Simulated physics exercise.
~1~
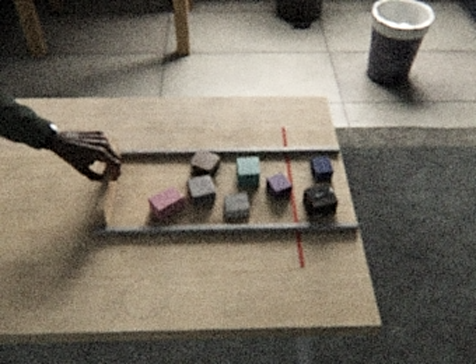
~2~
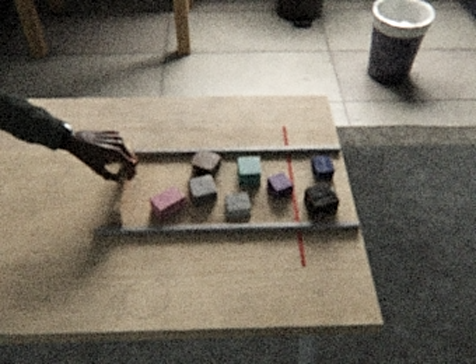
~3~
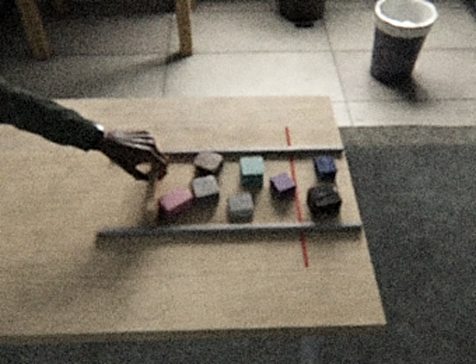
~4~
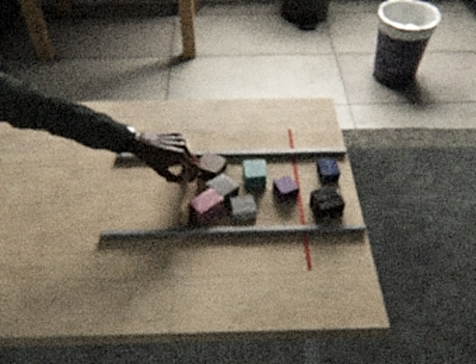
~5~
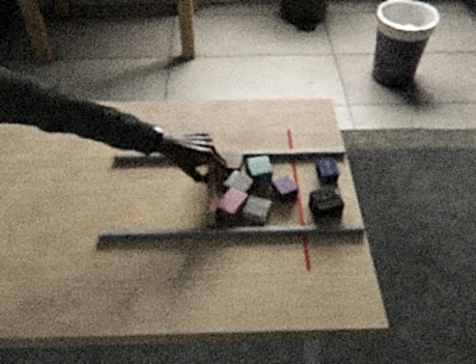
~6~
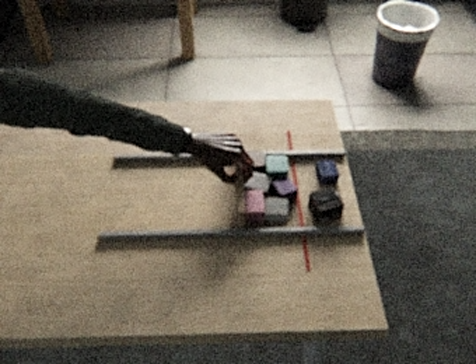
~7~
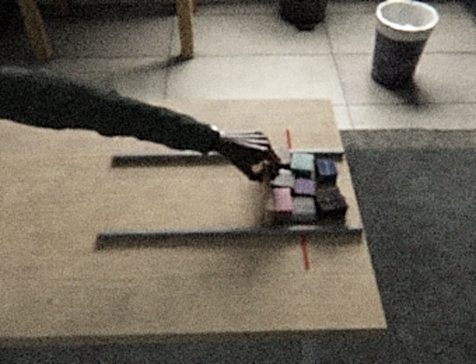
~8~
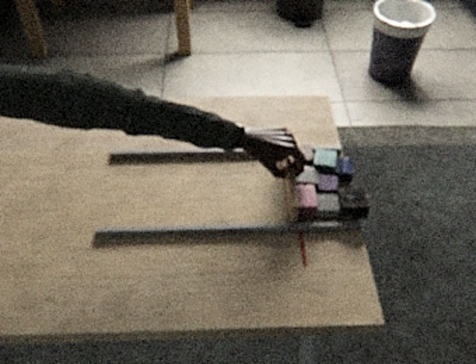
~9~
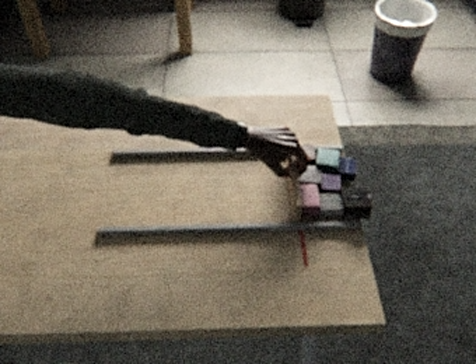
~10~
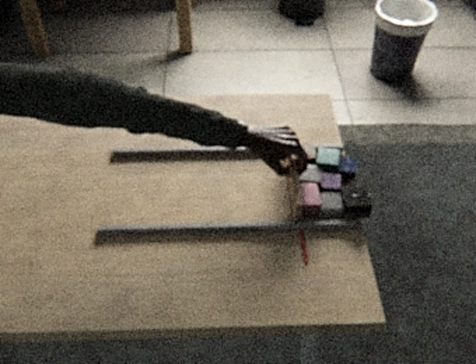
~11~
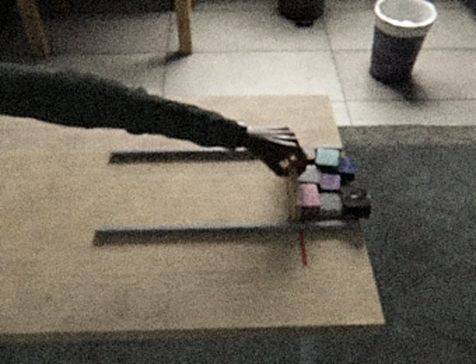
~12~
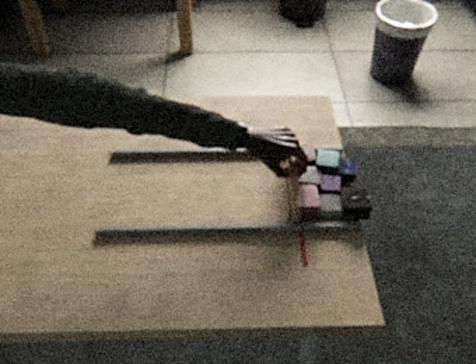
A hand slides a board right, bunching small blocks together at the table's edge, then stops.
